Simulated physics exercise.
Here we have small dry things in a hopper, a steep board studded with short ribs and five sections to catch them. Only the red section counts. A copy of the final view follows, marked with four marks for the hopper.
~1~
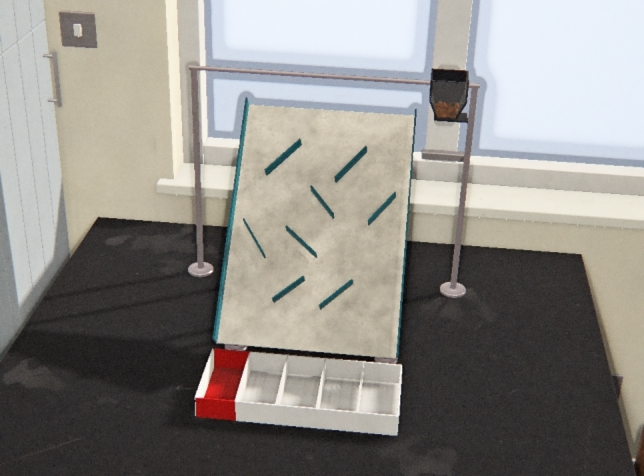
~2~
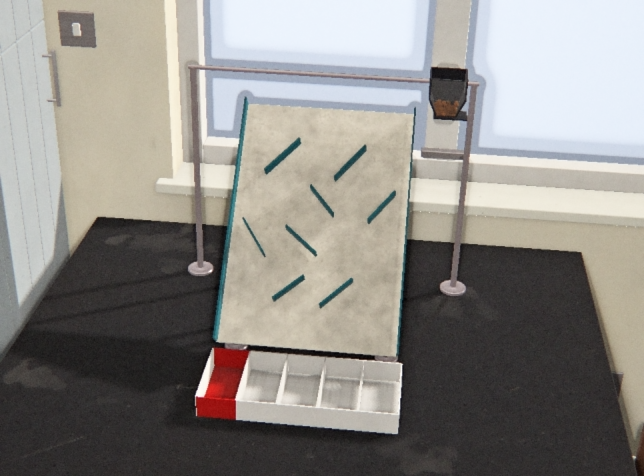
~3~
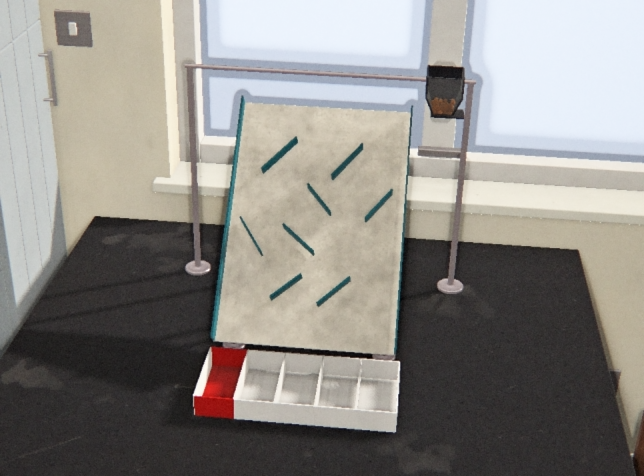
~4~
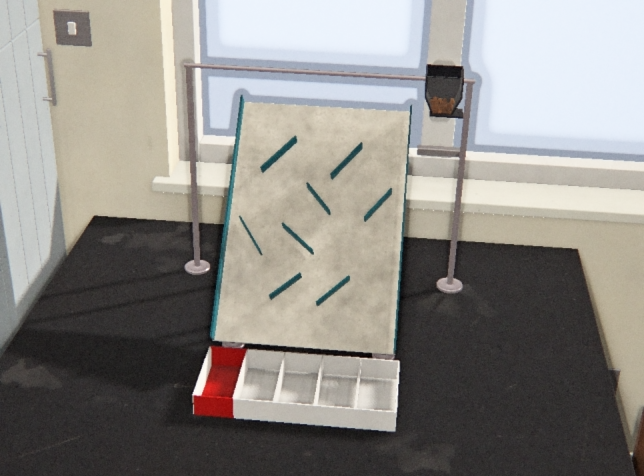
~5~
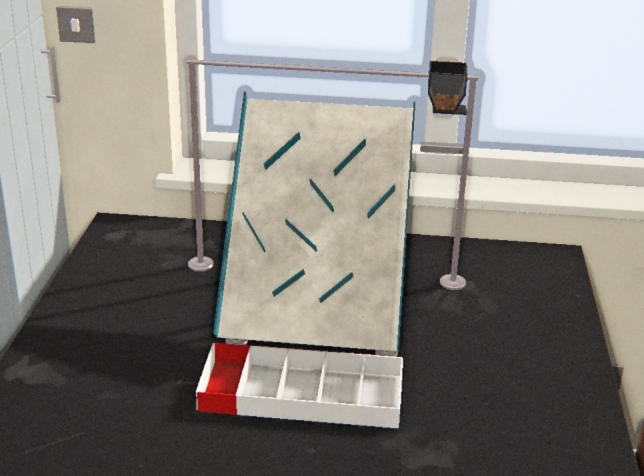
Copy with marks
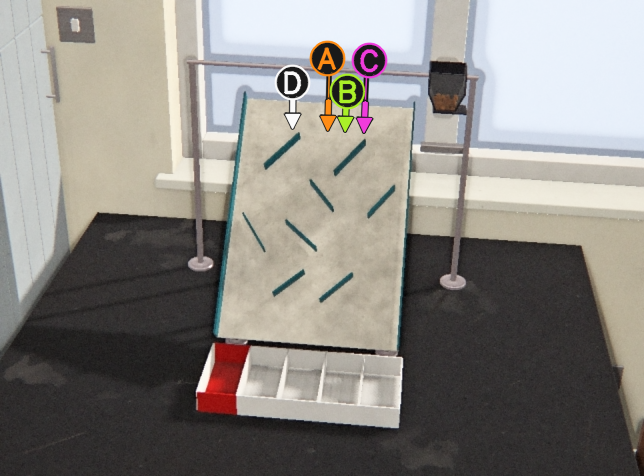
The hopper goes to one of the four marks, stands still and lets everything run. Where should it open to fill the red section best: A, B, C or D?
D.
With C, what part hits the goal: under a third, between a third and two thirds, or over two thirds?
Under a third.
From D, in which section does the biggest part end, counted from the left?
The first.
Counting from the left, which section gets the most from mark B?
The fifth.
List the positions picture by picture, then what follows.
The first picture shows hopper at (447, 109), cereal balls, door shut.
The second picture shows ribs (264, 169) to (300, 138), (335, 176) to (366, 145), (311, 184) to (333, 213).
The third picture shows ribs (365, 218) to (392, 189), (240, 216) to (261, 252), (283, 223) to (313, 251).
The fourth picture shows ribs (269, 296) to (300, 273), (316, 302) to (349, 276).
The fifth picture shows red section at (217, 402), number 1 of 5 from the left.
On the marked copy, mark A meets the board at (327, 125); mark B meets the board at (345, 126); mark C meets the board at (364, 127); mark D meets the board at (292, 123).
For mark A, a small part in the red section, most in other sections.
For mark B, a small part in the red section, most in other sections.
For mark C, a stray few in the red section, nearly all in other sections.
For mark D, most in the red section, a small part in other sections.
